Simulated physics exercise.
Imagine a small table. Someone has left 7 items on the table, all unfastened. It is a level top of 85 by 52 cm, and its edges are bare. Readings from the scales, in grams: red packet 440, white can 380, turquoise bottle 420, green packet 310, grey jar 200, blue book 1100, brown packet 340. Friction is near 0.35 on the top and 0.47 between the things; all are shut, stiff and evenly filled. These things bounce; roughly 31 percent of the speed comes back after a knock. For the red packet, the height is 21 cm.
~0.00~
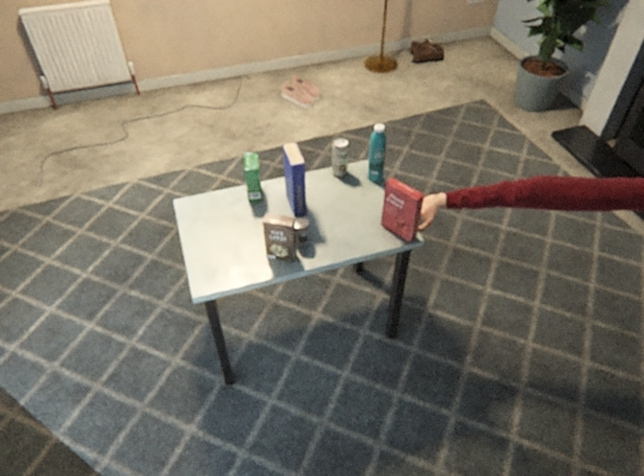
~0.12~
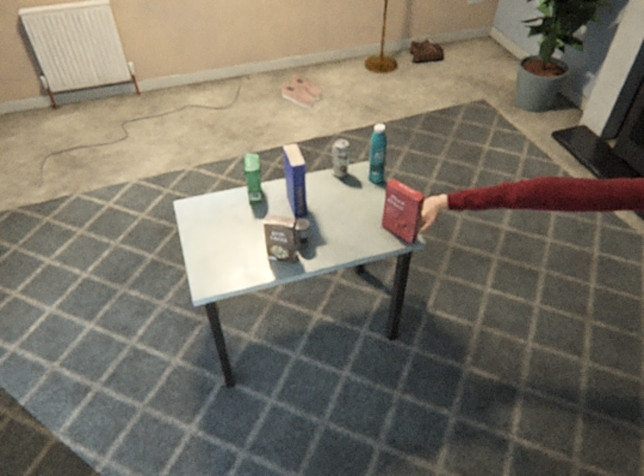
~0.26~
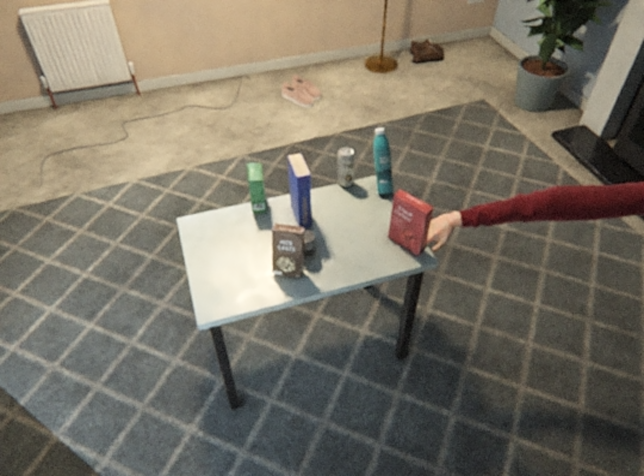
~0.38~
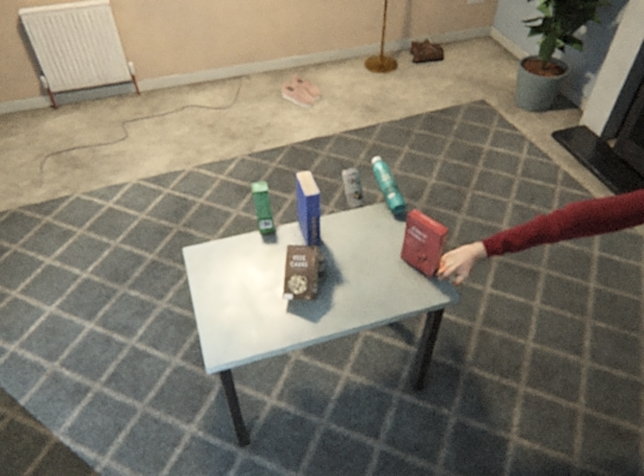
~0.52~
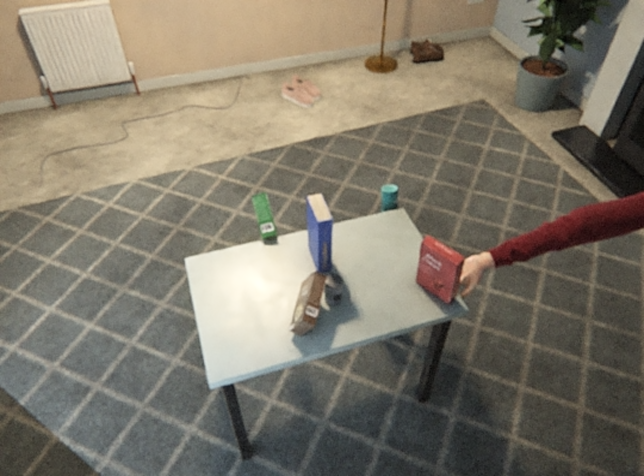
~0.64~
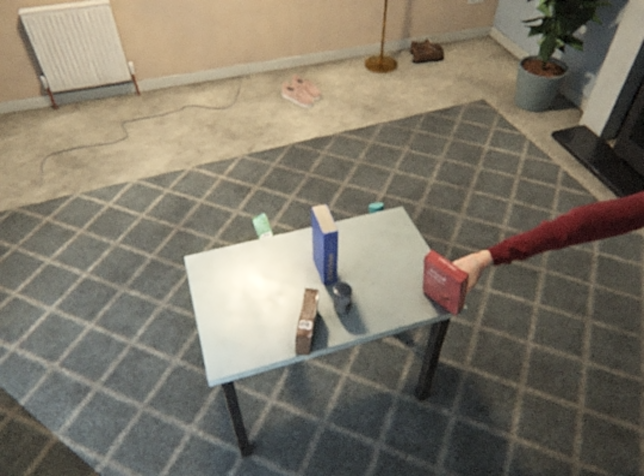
In a carpeted room, a hand in a red sleeve grips a red packet at the edge of a small table and the table slides toward the viewer. The turquoise bottle and white can tip off the far edge, the green packet follows, and the brown packet twists around beside the upright blue book.
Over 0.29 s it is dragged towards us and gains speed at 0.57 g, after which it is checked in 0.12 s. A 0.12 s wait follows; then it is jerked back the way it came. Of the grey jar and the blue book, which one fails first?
The first of the two.
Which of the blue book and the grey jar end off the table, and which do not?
The blue book is kept in bounds, the grey jar is not kept in bounds.
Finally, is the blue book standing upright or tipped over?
Well, the blue book holds steady.
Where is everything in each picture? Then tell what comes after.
In the first picture, grey jar (301, 232); blue book (295, 180).
In the second picture, table 1 cm from its start; turquoise bottle (378, 154); green packet (253, 178).
In the third picture, table 11 cm from its start; turquoise bottle (383, 161) leaning 25°; brown packet (288, 251) leaning 14°.
In the fourth picture, table 28 cm from its start; turquoise bottle (387, 184) off the table; white can (353, 188) off the table.
In the fifth picture, table 33 cm from its start; green packet (265, 218) off the table.
In the sixth picture, table 32 cm from its start; grey jar (343, 298) slid 4 cm; blue book (325, 246) slid 4 cm.
After 0.74 s, table 26 cm from its start; red packet now off the table; blue book slid 10 cm near (325, 247); grey jar slid 8 cm near (344, 298).
After 0.94 s, table 2 cm from its start; grey jar and brown packet now off the table; blue book slid 26 cm near (317, 230).
After 1.14 s, blue book slid 20 cm near (311, 215).
After 1.44 s, blue book resting near (311, 215).
By the end (1.7 s), off the table, red packet, white can, turquoise bottle, green packet, grey jar and brown packet; not toppled but over 5 cm from the start, blue book. Seen from the same camera at the end, blue book near (311, 215). Grey jar went at 0.84 s; blue book was never lost.
